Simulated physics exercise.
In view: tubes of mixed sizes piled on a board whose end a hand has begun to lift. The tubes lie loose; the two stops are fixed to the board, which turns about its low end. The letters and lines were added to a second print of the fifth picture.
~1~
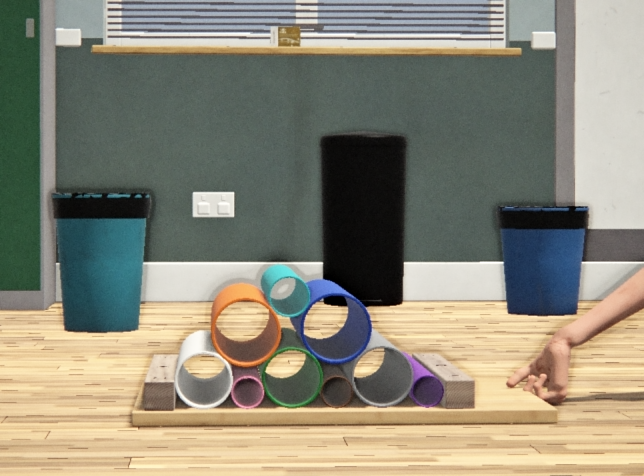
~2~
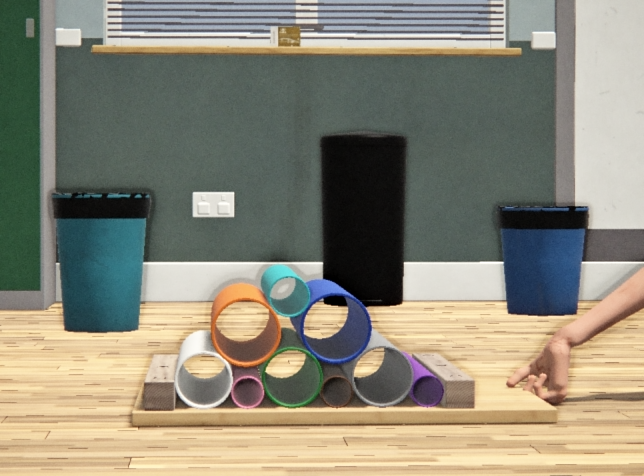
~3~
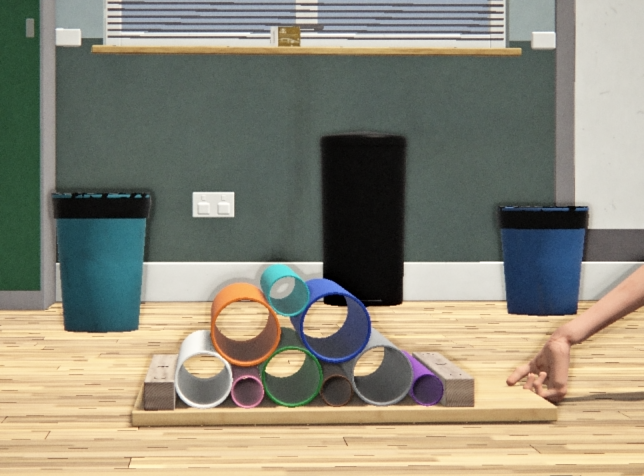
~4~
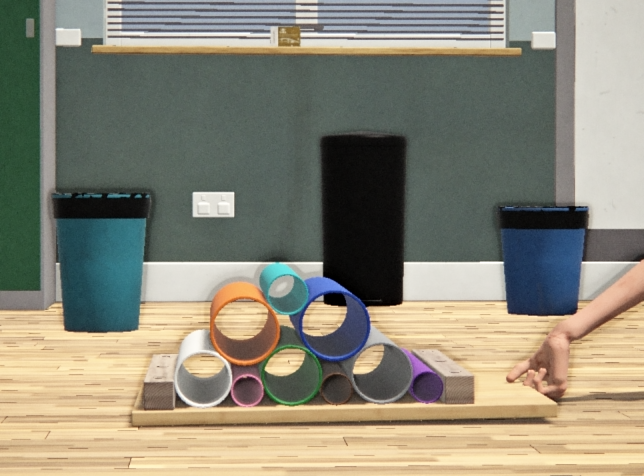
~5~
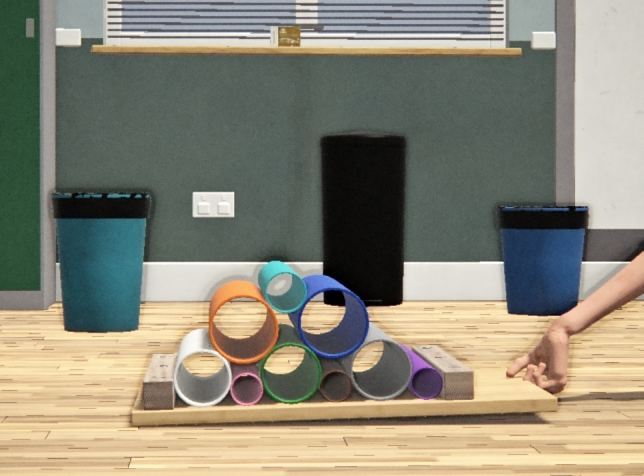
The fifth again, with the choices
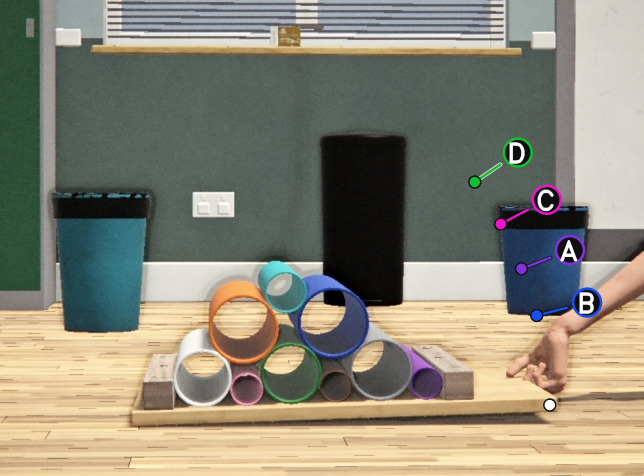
The clip opens on colourful tubes of mixed sizes piled between two blocks on a wooden board, with a hand at its right end. At first nothing visibly moves. Then the hand raises the right end slightly, tilting the board a little, while the tubes stay stacked together.
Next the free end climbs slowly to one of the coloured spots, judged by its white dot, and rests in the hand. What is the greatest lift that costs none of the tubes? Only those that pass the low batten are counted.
Raise it to D.
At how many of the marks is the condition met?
The number is four.
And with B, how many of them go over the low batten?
It comes to none.
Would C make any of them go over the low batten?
No.
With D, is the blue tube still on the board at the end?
The blue tube: Yes.
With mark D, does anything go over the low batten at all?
No.
On the copy, A at (521, 269); B at (537, 315); C at (501, 224); D at (475, 182); the white dot at (550, 405).
On D. First, board at 19°.
Then, board at 34°.
Finally, board at 34°, none over the low batten.
By contrast, A none over the low batten; B none over the low batten; C none over the low batten.
